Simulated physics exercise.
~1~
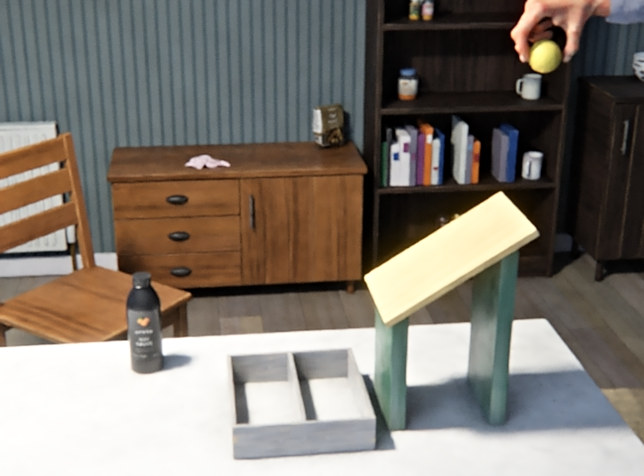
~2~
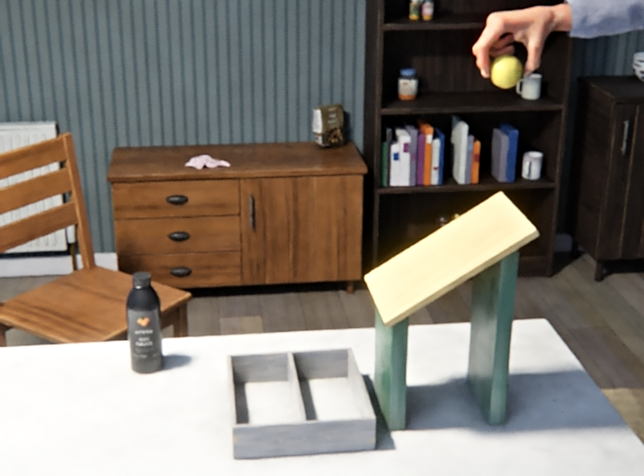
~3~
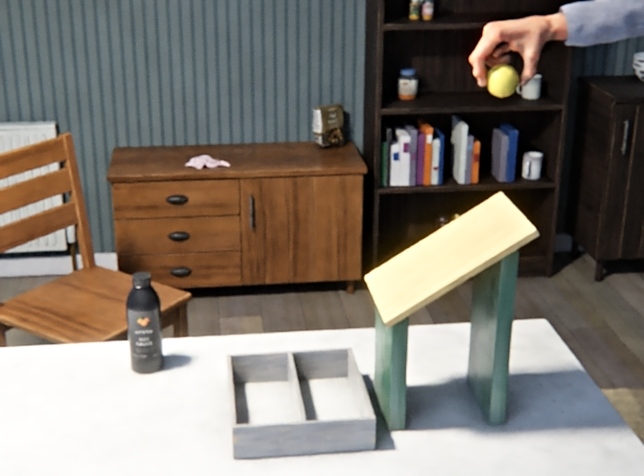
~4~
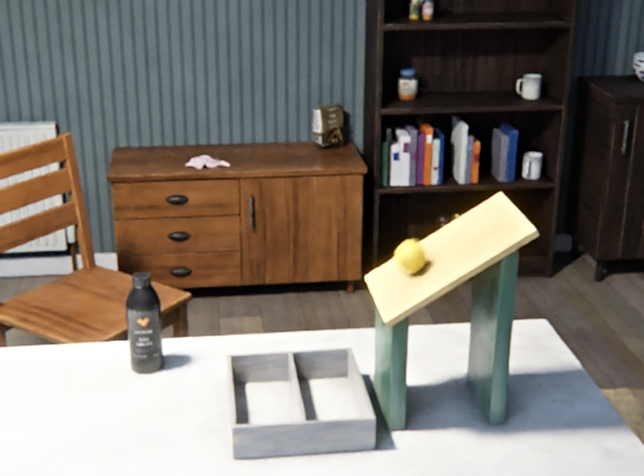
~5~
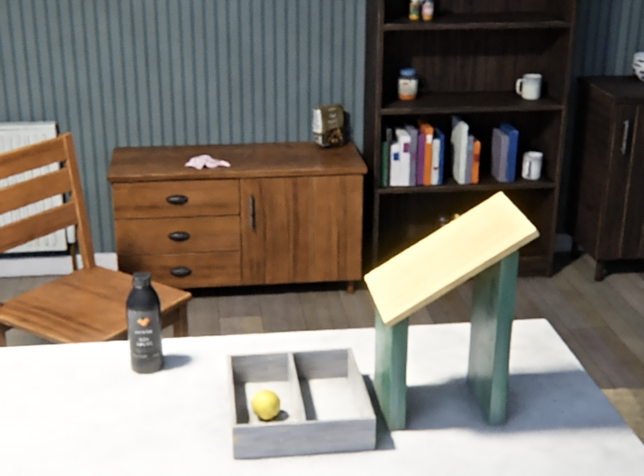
In a room with wooden furniture, a hand held a yellow lemon above a slanted board on a white table, moved it left and let go, and the lemon travelled down the board and ended up in the tray's farther, left-hand bay.
